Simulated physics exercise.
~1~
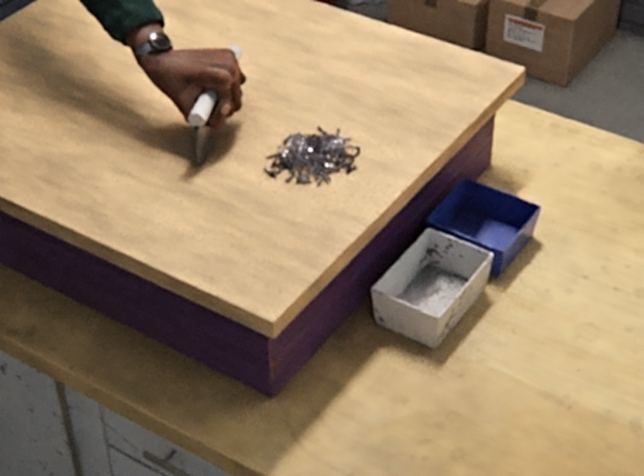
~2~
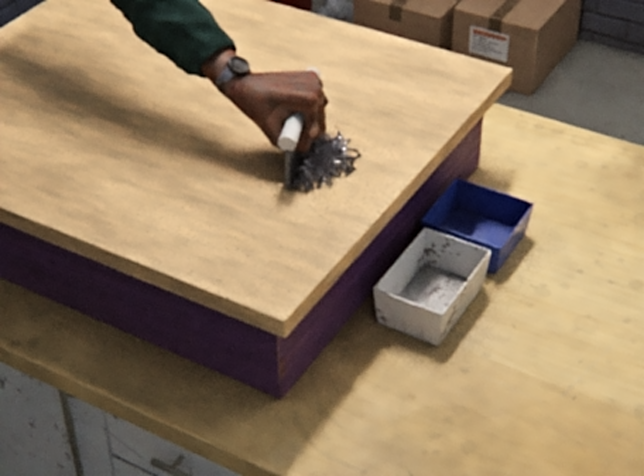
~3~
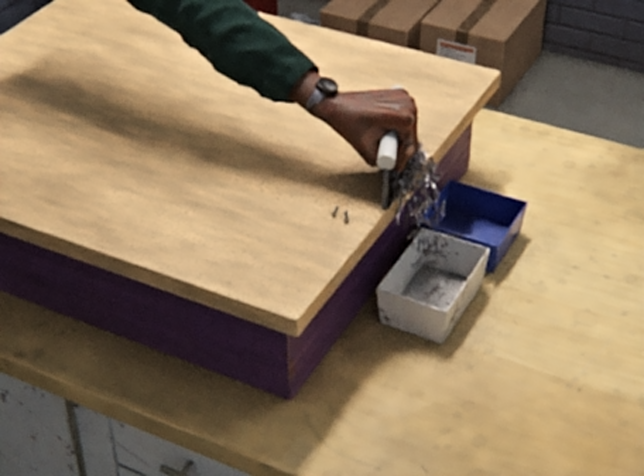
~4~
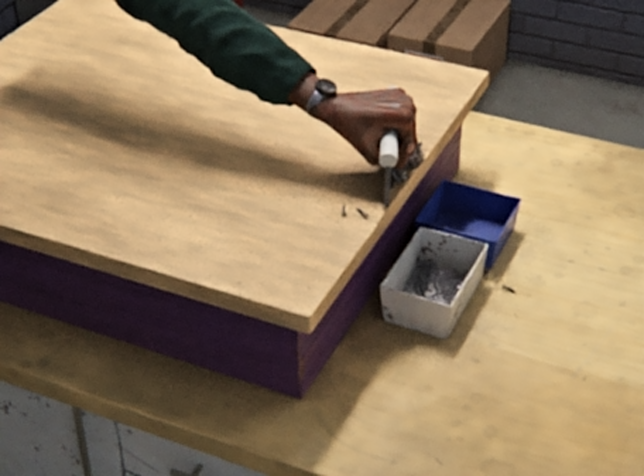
To begin with, a hand in a dark green sleeve, with a watch at the wrist, holds a white-handled scraper to the left of a pile of small steel screws on a raised wooden board. The scraper moves right and meets the pile, pushing it toward the board's edge, below which a white tin and a blue tin sit side by side. At the edge the hand halts and screws spill over the side. Most land in the white tin, while the blue tin stays empty. A few lie on the bench, and others remain on the board around the blade.
